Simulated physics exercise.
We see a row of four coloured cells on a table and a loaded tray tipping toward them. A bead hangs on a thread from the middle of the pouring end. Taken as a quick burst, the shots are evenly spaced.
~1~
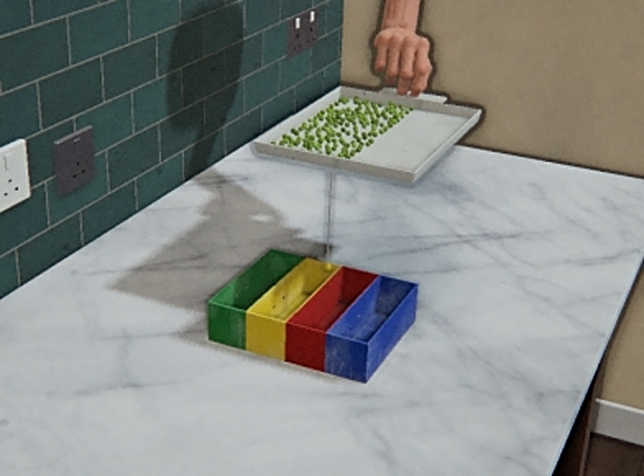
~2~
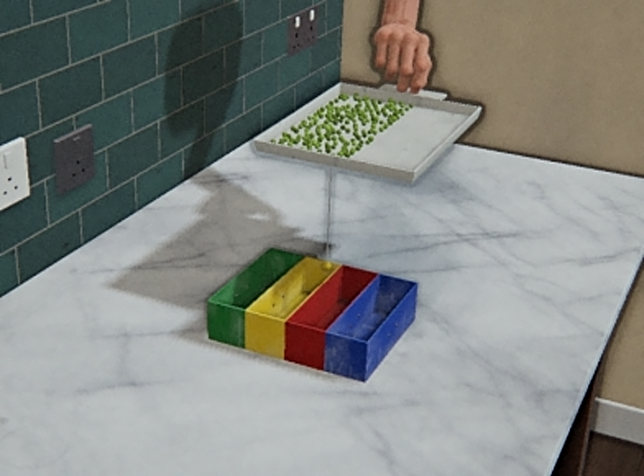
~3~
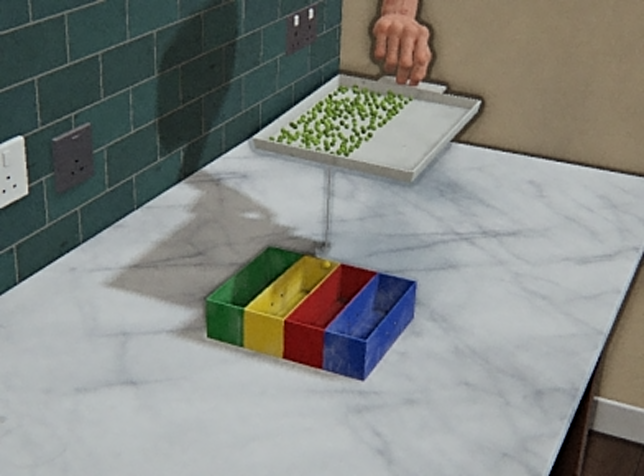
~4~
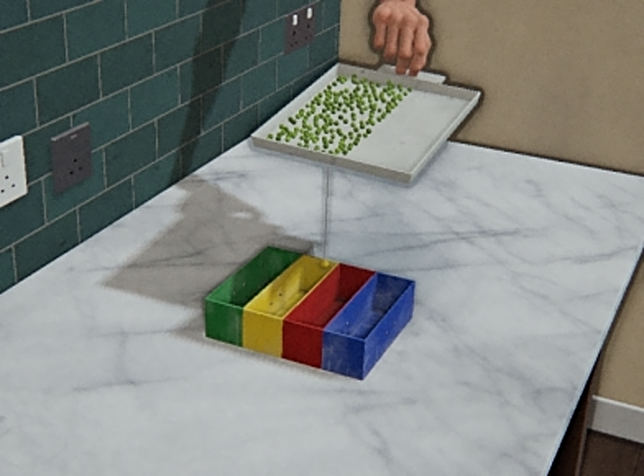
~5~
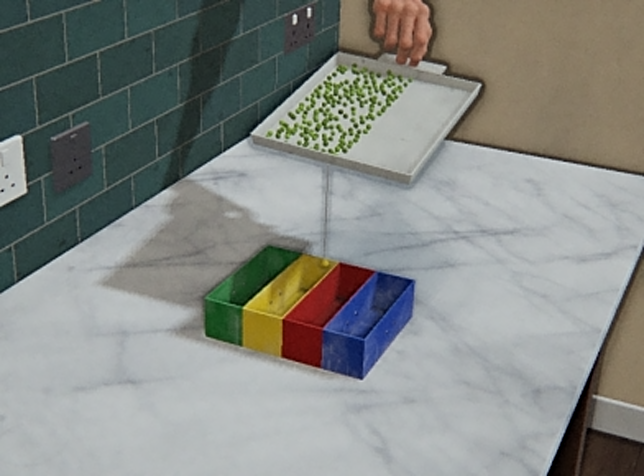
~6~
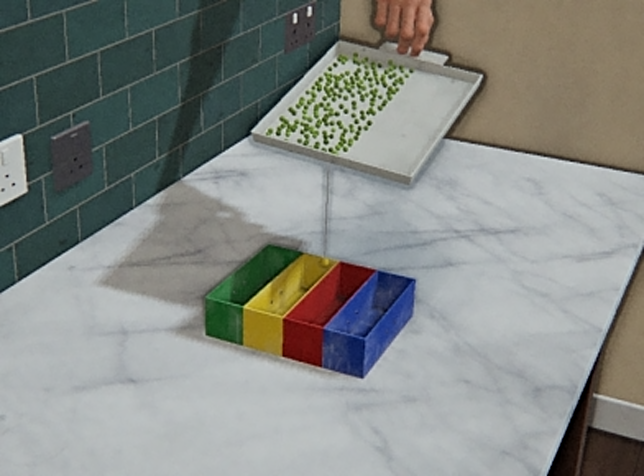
On a pale marble counter beside dark green wall tiles, seen from above at an angle, a joined row of green, yellow, red and blue open boxes sits below a raised pale tray. Small green peas cover the tray's left part, and a thread hangs from its near edge. A hand at the far edge lifts slightly, steepening the tray toward the boxes, its near edge dipping barely rightward.
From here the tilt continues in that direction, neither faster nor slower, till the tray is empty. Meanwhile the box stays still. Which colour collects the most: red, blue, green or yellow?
Blue.
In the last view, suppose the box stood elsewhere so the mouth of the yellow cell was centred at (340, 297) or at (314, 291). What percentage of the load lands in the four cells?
100 and 90 in a hundred, in turn.
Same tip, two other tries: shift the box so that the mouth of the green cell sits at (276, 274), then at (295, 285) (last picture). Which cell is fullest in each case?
Position one: The cell in blue. Position two: Red.
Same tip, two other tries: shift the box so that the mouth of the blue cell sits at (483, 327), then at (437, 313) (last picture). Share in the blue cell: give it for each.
First position: Some 0 %; second position: Some 10 %.
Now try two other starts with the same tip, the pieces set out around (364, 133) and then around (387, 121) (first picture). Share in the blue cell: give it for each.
Try 1: 60 %; try 2: 60 %.
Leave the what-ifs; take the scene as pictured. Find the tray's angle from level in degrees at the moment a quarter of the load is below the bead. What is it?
100°.
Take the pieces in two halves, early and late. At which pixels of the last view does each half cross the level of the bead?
At (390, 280) for the first part, then at (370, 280) for the others.
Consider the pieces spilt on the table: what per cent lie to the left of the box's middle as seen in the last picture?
That's roughly 0 per cent of the pieces.
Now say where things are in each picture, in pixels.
In the first picture, corners of the pouring end near (258, 141) and (413, 171), level; middle of the load near (347, 125), dried peas; bead on its thread near (327, 267); green cell near (227, 322); yellow cell near (266, 333); red cell near (306, 343); blue cell near (347, 354).
In the second picture, corners of the pouring end near (257, 139) and (413, 171), level; middle of the load near (347, 122).
In the third picture, corners of the pouring end near (256, 137) and (412, 171), tipped barely, lowest at the right corner; middle of the load near (346, 117).
In the fourth picture, corners of the pouring end near (255, 135) and (410, 172), tipped a little, lowest at the right corner; middle of the load near (345, 111).
In the fifth picture, corners of the pouring end near (254, 133) and (410, 173), tipped a little, lowest at the right corner; middle of the load near (345, 104).
In the sixth picture, corners of the pouring end near (255, 131) and (410, 174), tipped a little, lowest at the right corner; middle of the load near (346, 98); green cell near (225, 318); yellow cell near (263, 328); red cell near (303, 339); blue cell near (344, 350).
Shortly afterwards, tray tipped steeply; the bulk on the tray; only a few in the blue cell; a little falling or outside the box.
Next, tray tipped right over; near two thirds on the tray; a little in the blue cell; near a quarter falling or outside the box.
Some moments later, tray tipped past a quarter turn; near two thirds in the blue cell; near a quarter in the red cell; a little in the yellow cell; only a few in the green cell; near a quarter falling or outside the box.
In the end, tray tipped past a quarter turn; near two thirds in the blue cell; near a quarter in the red cell; a little in the yellow cell; only a few in the green cell; near a quarter outside the box.
